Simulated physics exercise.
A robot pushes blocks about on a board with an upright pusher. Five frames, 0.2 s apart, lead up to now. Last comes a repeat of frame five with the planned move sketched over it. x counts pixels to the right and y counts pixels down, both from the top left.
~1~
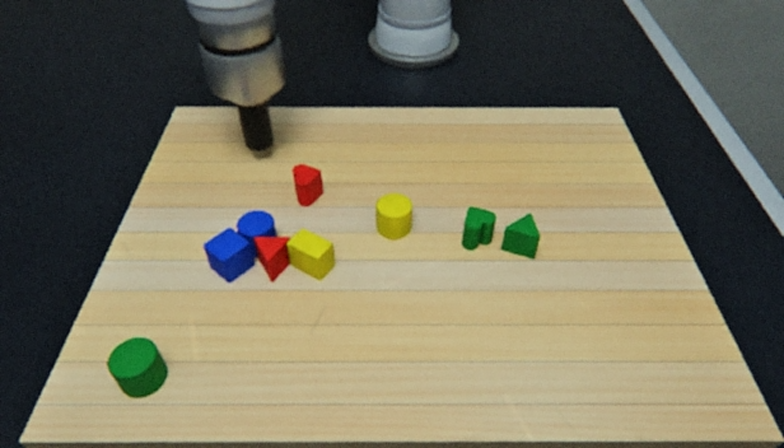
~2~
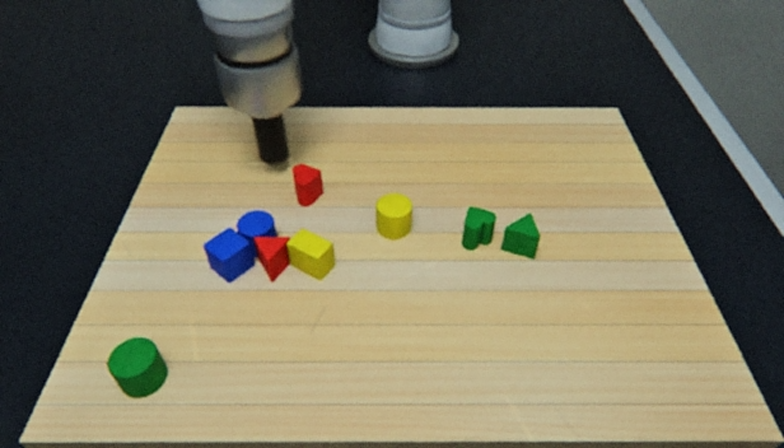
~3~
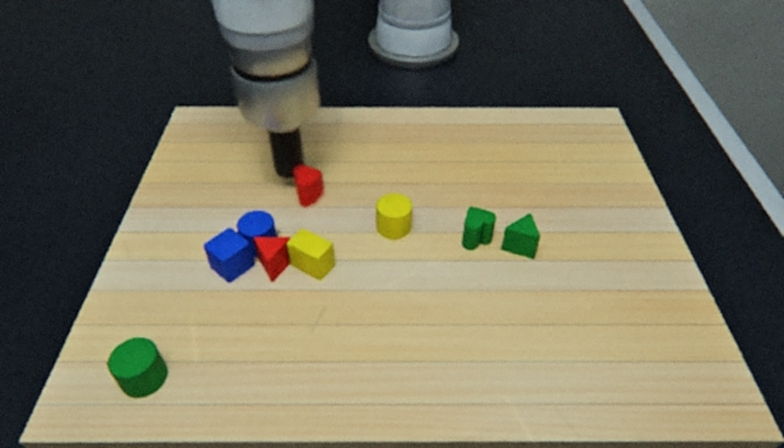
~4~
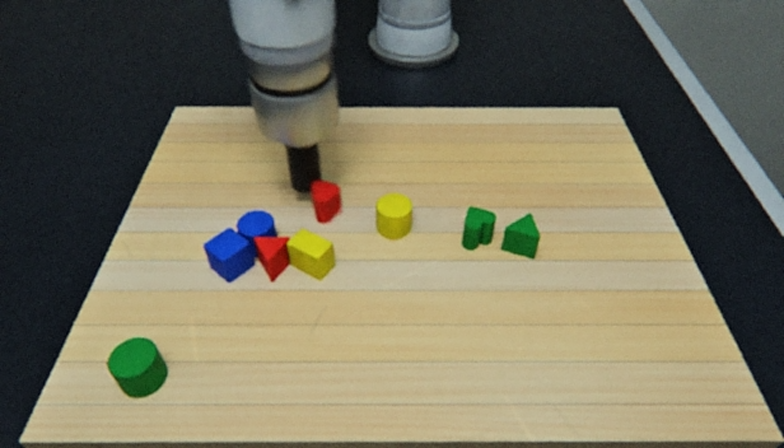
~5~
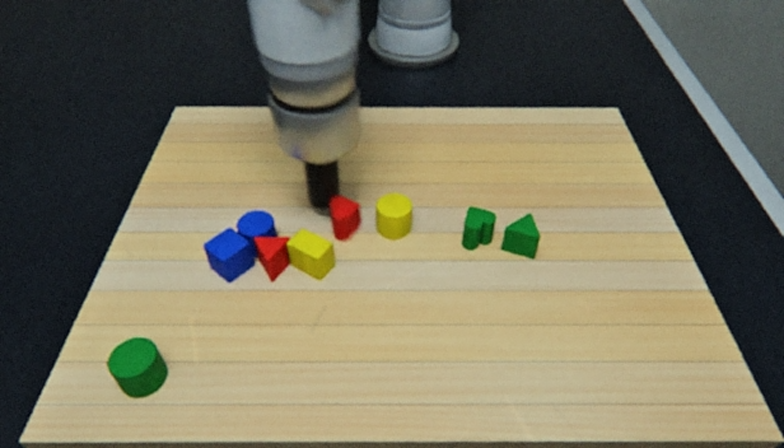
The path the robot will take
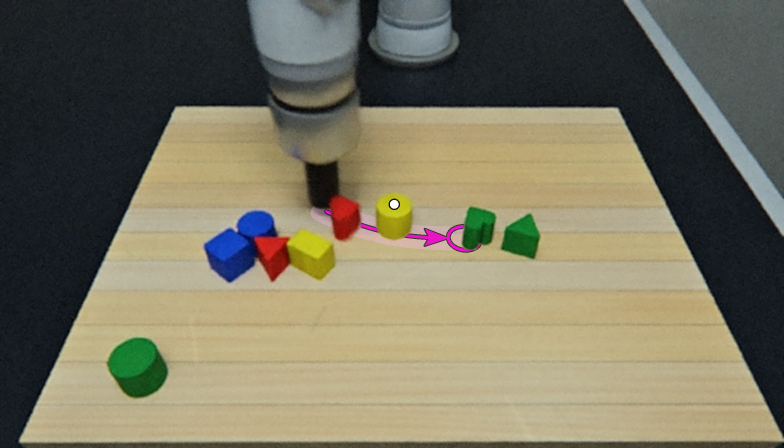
On a wooden board scattered with coloured blocks, a robot arm moved its dark upright pusher down and to the right, met a small red block, and pushed it diagonally closer to the yellow cylinder.
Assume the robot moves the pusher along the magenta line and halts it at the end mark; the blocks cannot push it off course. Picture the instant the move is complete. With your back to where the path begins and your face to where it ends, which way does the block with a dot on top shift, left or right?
It heads left.
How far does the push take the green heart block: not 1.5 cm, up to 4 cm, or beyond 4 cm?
From 1.5 to 4 cm.
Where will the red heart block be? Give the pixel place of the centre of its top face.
Final place: (375, 229).
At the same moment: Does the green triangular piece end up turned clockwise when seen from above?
No
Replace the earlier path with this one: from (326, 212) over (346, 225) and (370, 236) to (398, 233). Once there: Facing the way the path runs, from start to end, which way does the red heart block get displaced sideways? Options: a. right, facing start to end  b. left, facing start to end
Choice a: Right, facing start to end.
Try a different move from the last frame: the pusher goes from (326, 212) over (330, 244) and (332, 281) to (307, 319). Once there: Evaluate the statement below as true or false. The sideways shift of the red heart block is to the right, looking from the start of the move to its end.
False
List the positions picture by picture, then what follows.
The first frame shows pusher's lower end (260, 143); red heart block (305, 173); yellow disc (394, 204); green heart block (479, 217); green triangular piece (526, 225).
The second frame shows pusher (274, 155); blocks still.
The third frame shows pusher (290, 169); blocks still.
The fourth frame shows pusher (307, 183); red heart block (324, 190).
The fifth frame shows pusher (325, 199); red heart block (343, 207); yellow disc (394, 204); green heart block (479, 217); green triangular piece (526, 225).
Drawn move, from (326, 212) through (391, 233) to (465, 238); the dot is on the yellow disc.
What follows on the original path. One third of the way, pusher (368, 215); red heart block (368, 227), turned 70° clockwise; yellow disc (403, 205).
Two thirds of the way, pusher (416, 224); red heart block (375, 229), turned 115° clockwise; yellow disc (450, 207).
At the end, pusher (466, 226); red heart block (375, 229), turned 115° clockwise; yellow disc (488, 198); green heart block (512, 219), turned 95° clockwise; green triangular piece (533, 229), turned 25° anticlockwise.
